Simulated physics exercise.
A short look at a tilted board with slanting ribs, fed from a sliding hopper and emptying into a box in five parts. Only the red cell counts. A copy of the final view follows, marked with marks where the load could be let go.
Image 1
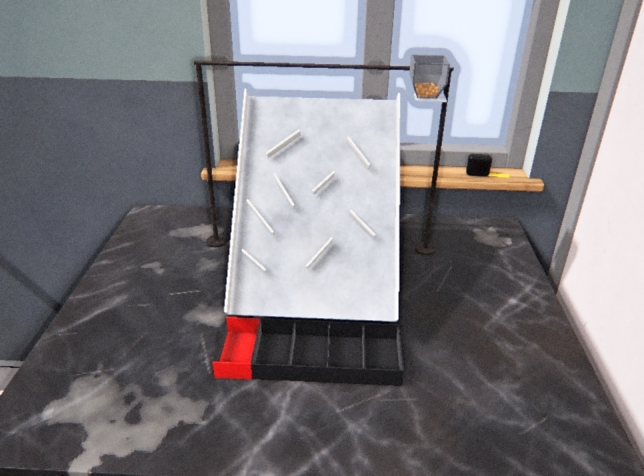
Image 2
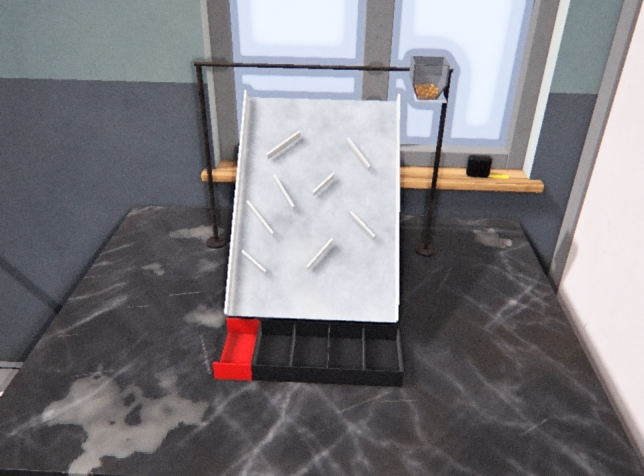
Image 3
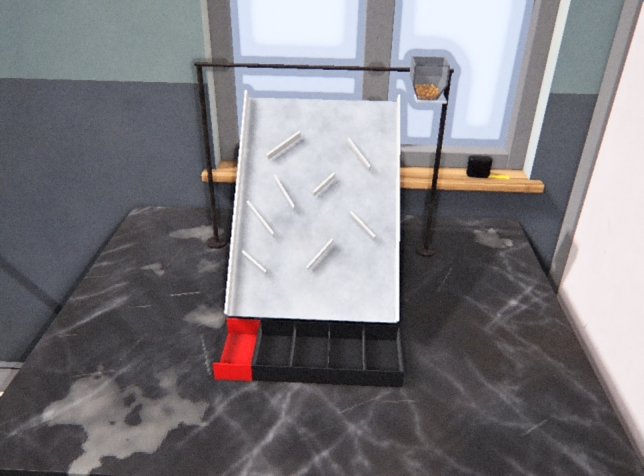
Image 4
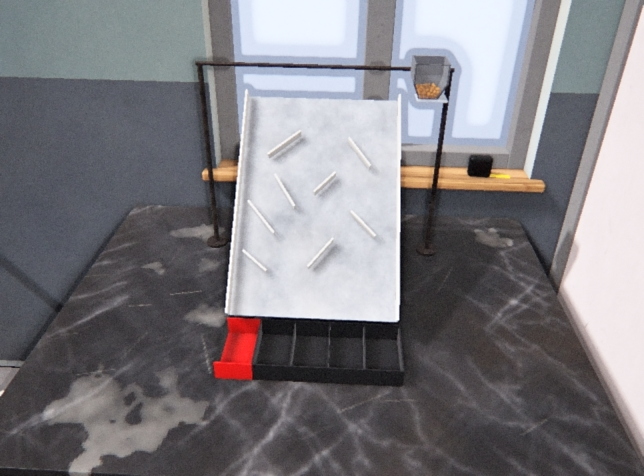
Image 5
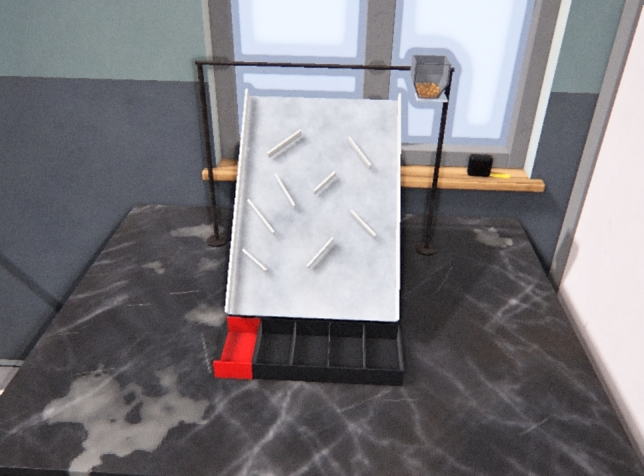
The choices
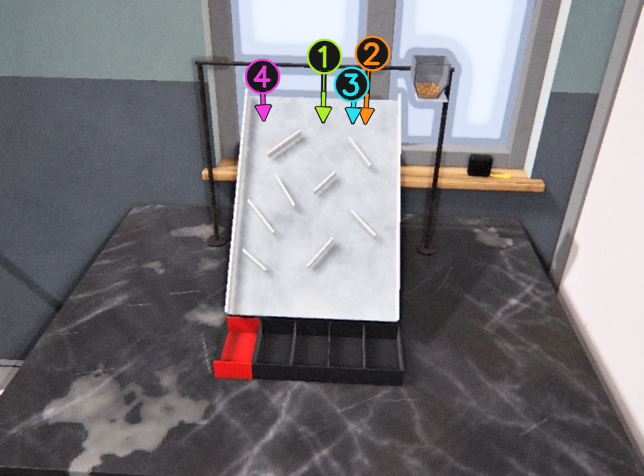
A tilted white board with slanting ribs stands still above a box with one red cell.
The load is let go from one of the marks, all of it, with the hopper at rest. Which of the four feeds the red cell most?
Use mark 4.
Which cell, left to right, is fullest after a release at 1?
The second from the left.
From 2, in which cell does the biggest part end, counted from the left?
The fifth from the left.
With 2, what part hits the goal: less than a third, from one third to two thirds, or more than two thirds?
It is less than a third.
On the marked copy, mark 1 meets the board at (323, 116); mark 2 meets the board at (365, 118); mark 3 meets the board at (352, 117); mark 4 meets the board at (263, 115).
For mark 1, a stray few in the red cell, nearly all in other cells.
For mark 2, none in the red cell, nearly all in other cells.
For mark 3, a stray few in the red cell, nearly all in other cells, a stray few held on the board, a stray few outside the box.
For mark 4, about half in the red cell, about half in other cells.
